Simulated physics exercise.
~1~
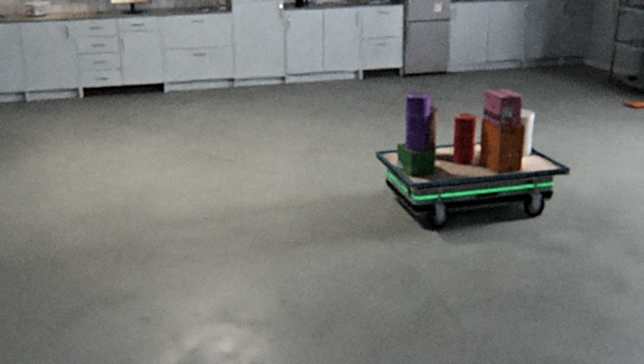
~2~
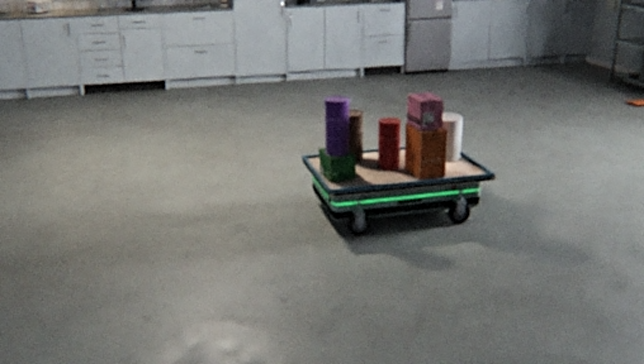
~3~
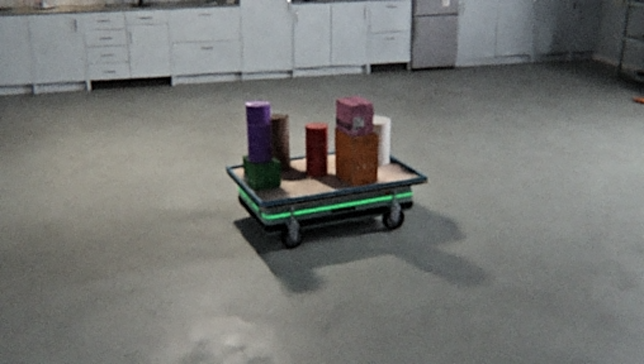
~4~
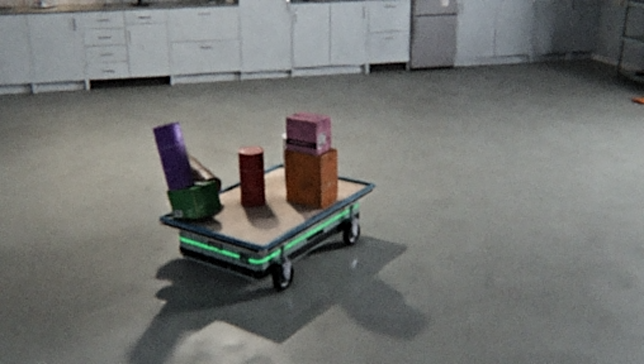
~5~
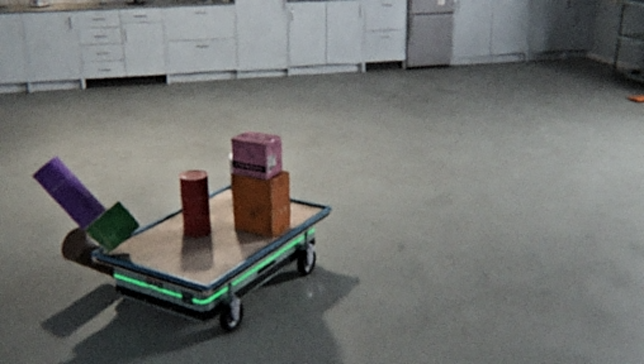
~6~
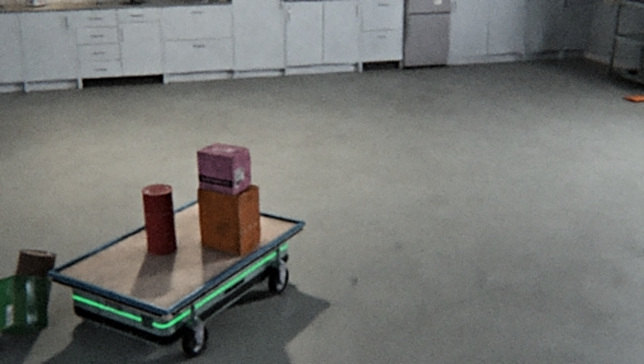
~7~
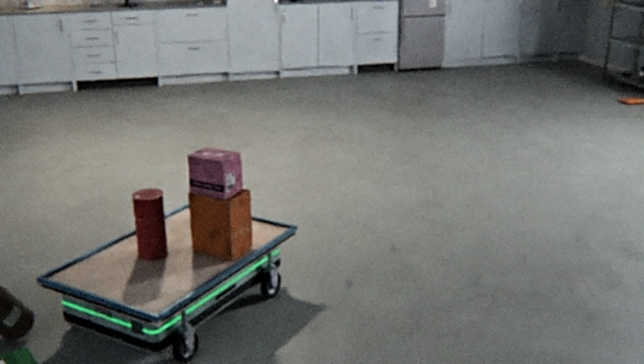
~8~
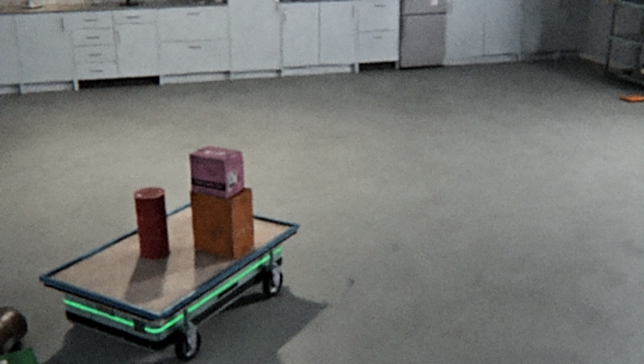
A low wheeled cart with a glowing green stripe rolls leftward across a grey floor in front of white cabinets, carrying upright canisters, stacked boxes and a white pail. It comes nearer and swings round in a bend, and the brown canister tips off the near left side. The purple canister leans outward with the green parcel tilting beneath it, and both slide over the edge to the floor. The cart slows and stops at the lower left, with the red canister still upright beside the pink parcel atop the orange box, while a fallen canister lies near the corner.
